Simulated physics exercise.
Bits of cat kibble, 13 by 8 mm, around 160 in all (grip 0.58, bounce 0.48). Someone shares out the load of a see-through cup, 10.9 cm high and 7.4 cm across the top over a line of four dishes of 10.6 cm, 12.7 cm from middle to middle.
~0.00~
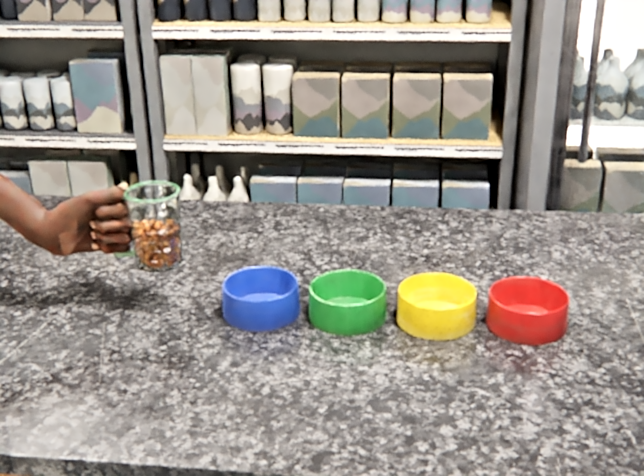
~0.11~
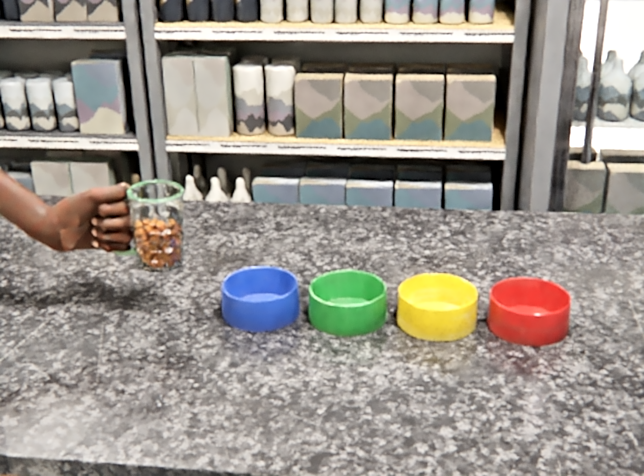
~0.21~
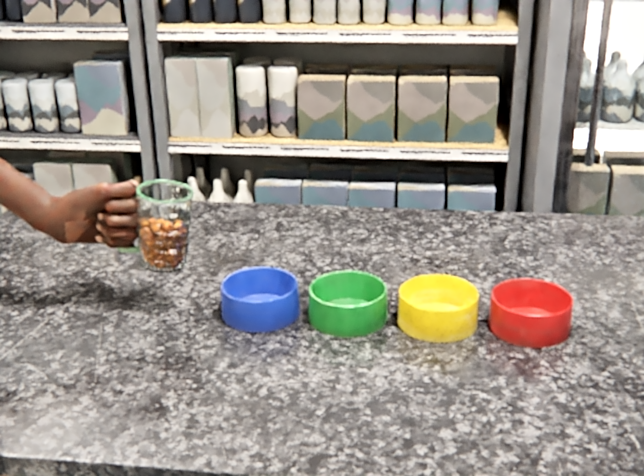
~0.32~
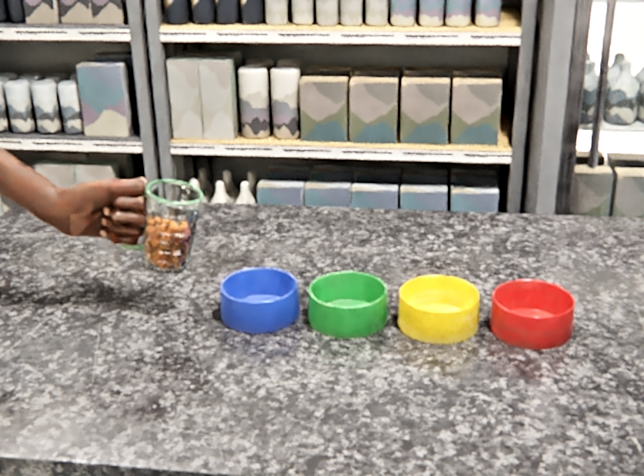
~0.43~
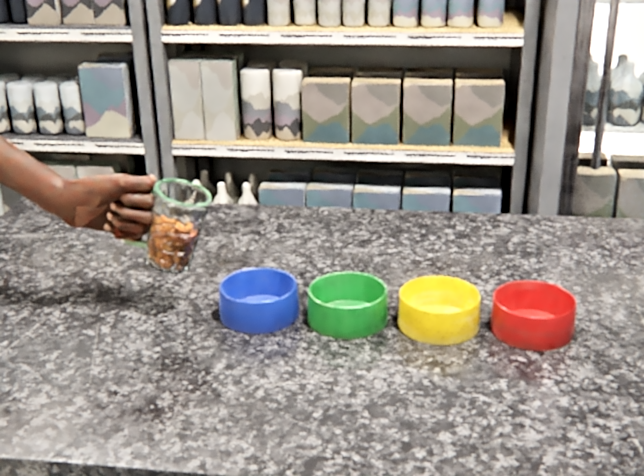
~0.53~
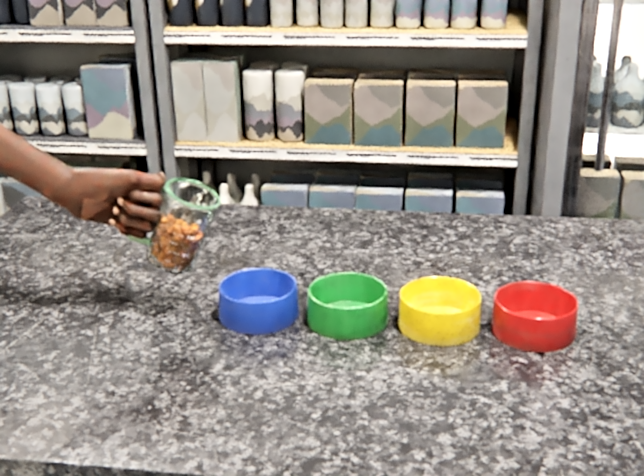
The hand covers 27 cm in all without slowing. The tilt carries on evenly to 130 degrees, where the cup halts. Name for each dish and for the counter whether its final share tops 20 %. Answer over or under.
Red under, blue under, green over, yellow under, counter under.
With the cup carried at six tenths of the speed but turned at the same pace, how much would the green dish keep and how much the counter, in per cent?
Green 0; counter 30.
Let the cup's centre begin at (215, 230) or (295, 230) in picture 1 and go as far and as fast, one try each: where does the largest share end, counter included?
The winner: Yellow; red.
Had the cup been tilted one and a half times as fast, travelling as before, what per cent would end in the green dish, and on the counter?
Then: Green 30; counter 60.
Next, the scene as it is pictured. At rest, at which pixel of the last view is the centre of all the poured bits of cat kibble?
Near (359, 308).
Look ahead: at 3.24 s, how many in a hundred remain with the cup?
Some 0 per cent of the load.
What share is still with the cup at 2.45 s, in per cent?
Some 80 per cent of the load.
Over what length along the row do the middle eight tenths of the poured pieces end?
Some 6 cm.
Then, at 1.68 s, tilt 79 degrees; cup holds 100 %.
After 2.45 s, tilt 117 degrees; cup holds 80 %, green 20 %.
Then, at 3.24 s, tilt 130 degrees; cup holds 0 %, green 100 %.
In the end, at 3.5 s, red 0 %, blue 0 %, green 100 %, yellow 0 %, counter 0 %.
